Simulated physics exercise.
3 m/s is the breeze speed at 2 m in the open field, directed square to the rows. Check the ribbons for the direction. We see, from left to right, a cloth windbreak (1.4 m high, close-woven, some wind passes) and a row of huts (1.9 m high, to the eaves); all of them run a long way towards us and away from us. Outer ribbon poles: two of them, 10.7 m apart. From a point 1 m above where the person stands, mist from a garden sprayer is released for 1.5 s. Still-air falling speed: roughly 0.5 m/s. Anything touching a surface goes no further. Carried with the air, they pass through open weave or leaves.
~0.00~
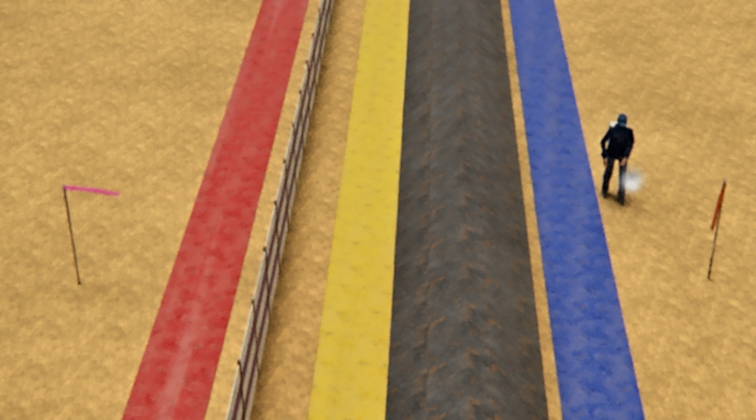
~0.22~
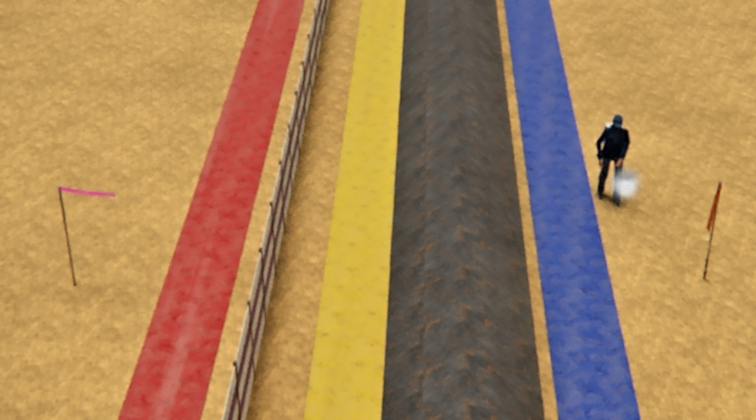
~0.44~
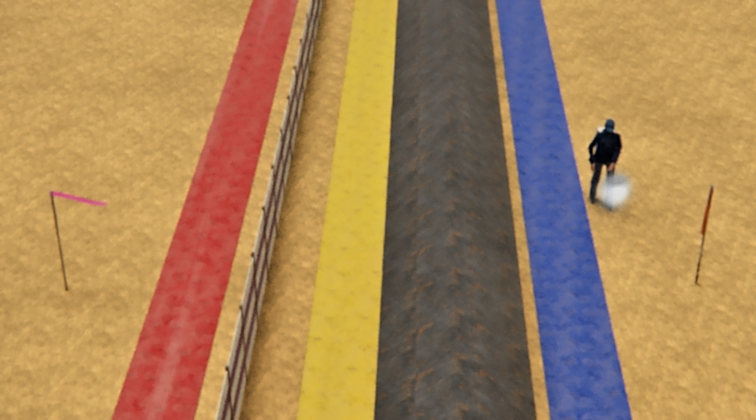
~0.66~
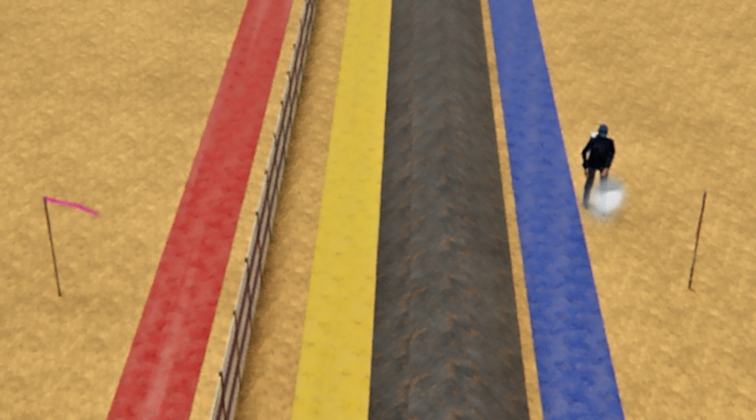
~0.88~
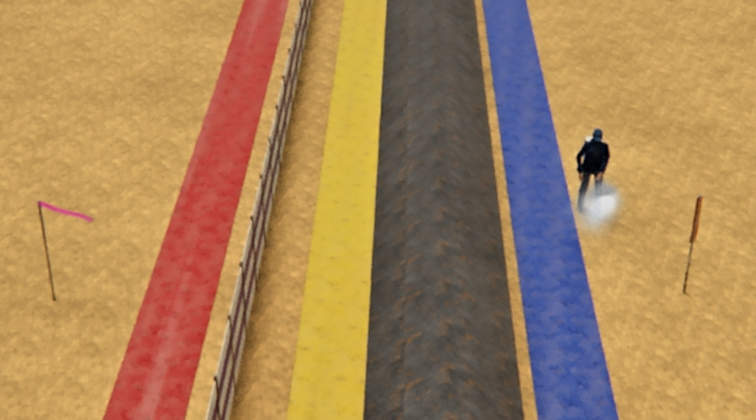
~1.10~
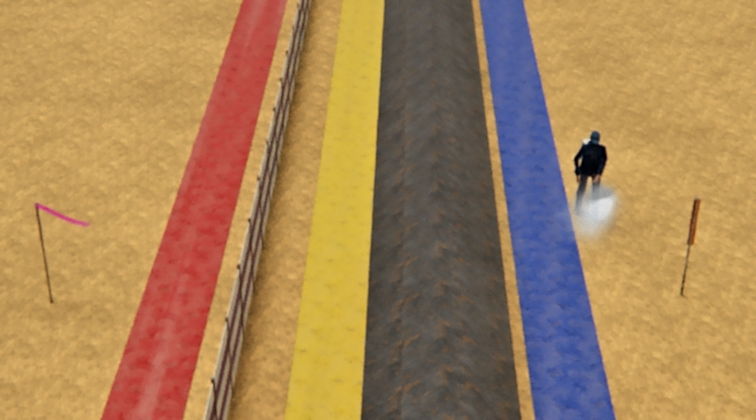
A person in dark clothes stood on sandy ground right of the blue strip as a small white puff of mist spread and drifted slightly left, while a pink ribbon fluttered on the far left pole.
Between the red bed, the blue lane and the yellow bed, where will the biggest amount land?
I would say on the blue one.
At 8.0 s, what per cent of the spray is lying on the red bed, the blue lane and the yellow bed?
Roughly 0 per cent red, 60 per cent blue and 0 per cent yellow.
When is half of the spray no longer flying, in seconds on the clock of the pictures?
Roughly at 3.0 s.
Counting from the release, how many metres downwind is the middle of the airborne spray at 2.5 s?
Roughly 0.5 m.
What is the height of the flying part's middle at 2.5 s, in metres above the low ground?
The middle sits roughly 0.4 m above the low ground.
After 2.5 s, 11 % lies on the blue lane, 0 % on the yellow bed and 0 % on the red bed; 26 % has touched down or left; the middle of what still flies is 0.4 m above the low ground, near (581, 222).
After 4.0 s, 42 % lies on the blue lane, 0 % on the yellow bed and 0 % on the red bed; 76 % has touched down or left; the middle of what still flies is 0.3 m above the low ground, near (565, 227).
After 8.0 s, 60 % lies on the blue lane, 0 % on the yellow bed and 0 % on the red bed; 98 % has touched down or left.
After 20.0 s, 62 % lies on the blue lane, 0 % on the yellow bed and 0 % on the red bed; 100 % has touched down or left.
After 45.0 s, 62 % lies on the blue lane, 0 % on the yellow bed and 0 % on the red bed; 100 % has touched down or left.
